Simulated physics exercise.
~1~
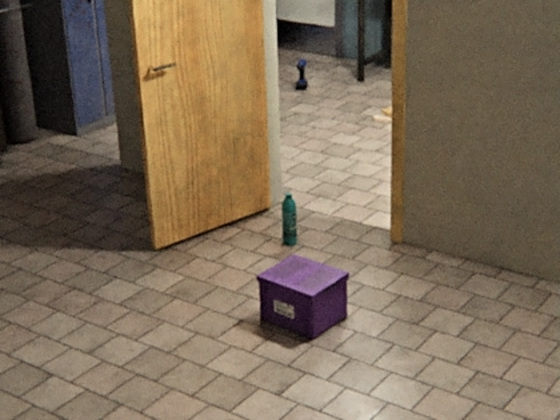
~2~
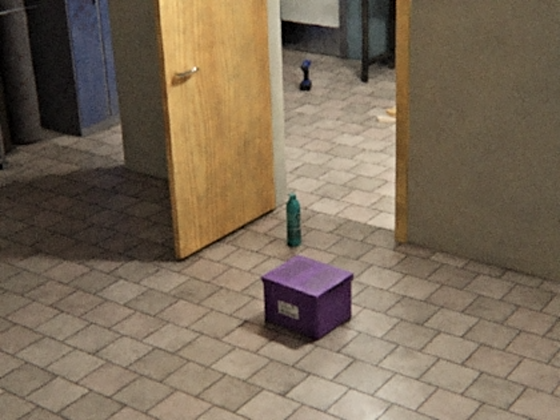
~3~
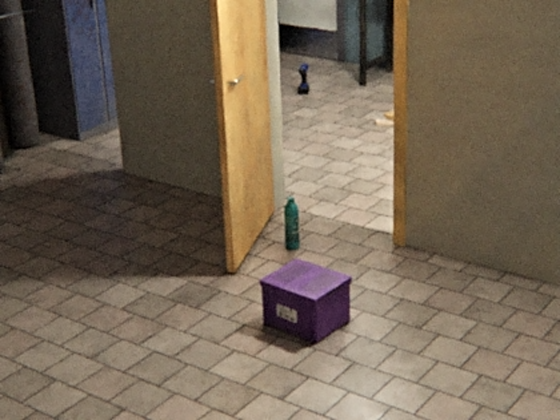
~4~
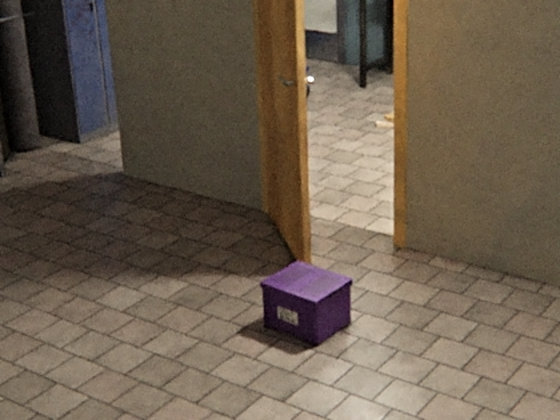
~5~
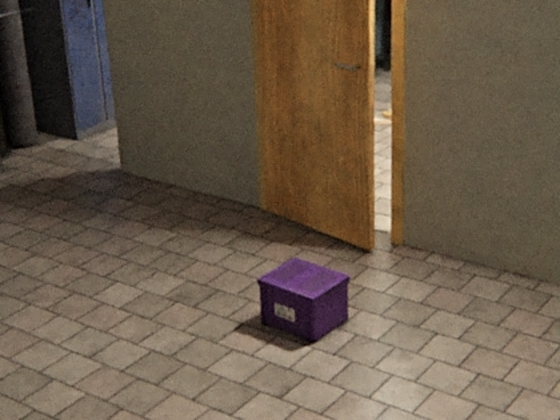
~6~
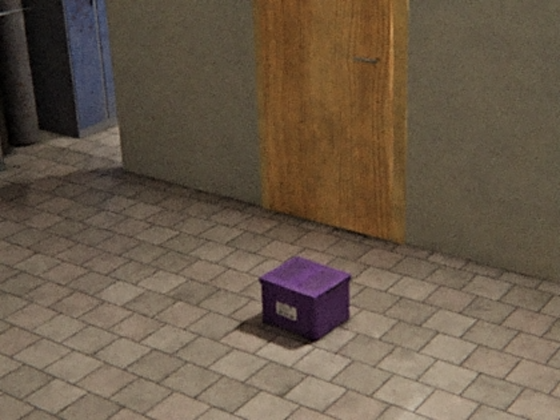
A wooden door stands wide open in a grey wall, seen from above by a slightly swaying camera in a room with brown floor tiles. A purple box with a pale label sits on the floor in front, and a turquoise bottle stands upright near the doorway, with a small dark blue object on the tiles beyond. The door swings steadily to the right, and the bottle disappears from view behind it. The door narrows the gap and then shuts fully in its frame, the bottle out of sight and the purple box still in place.
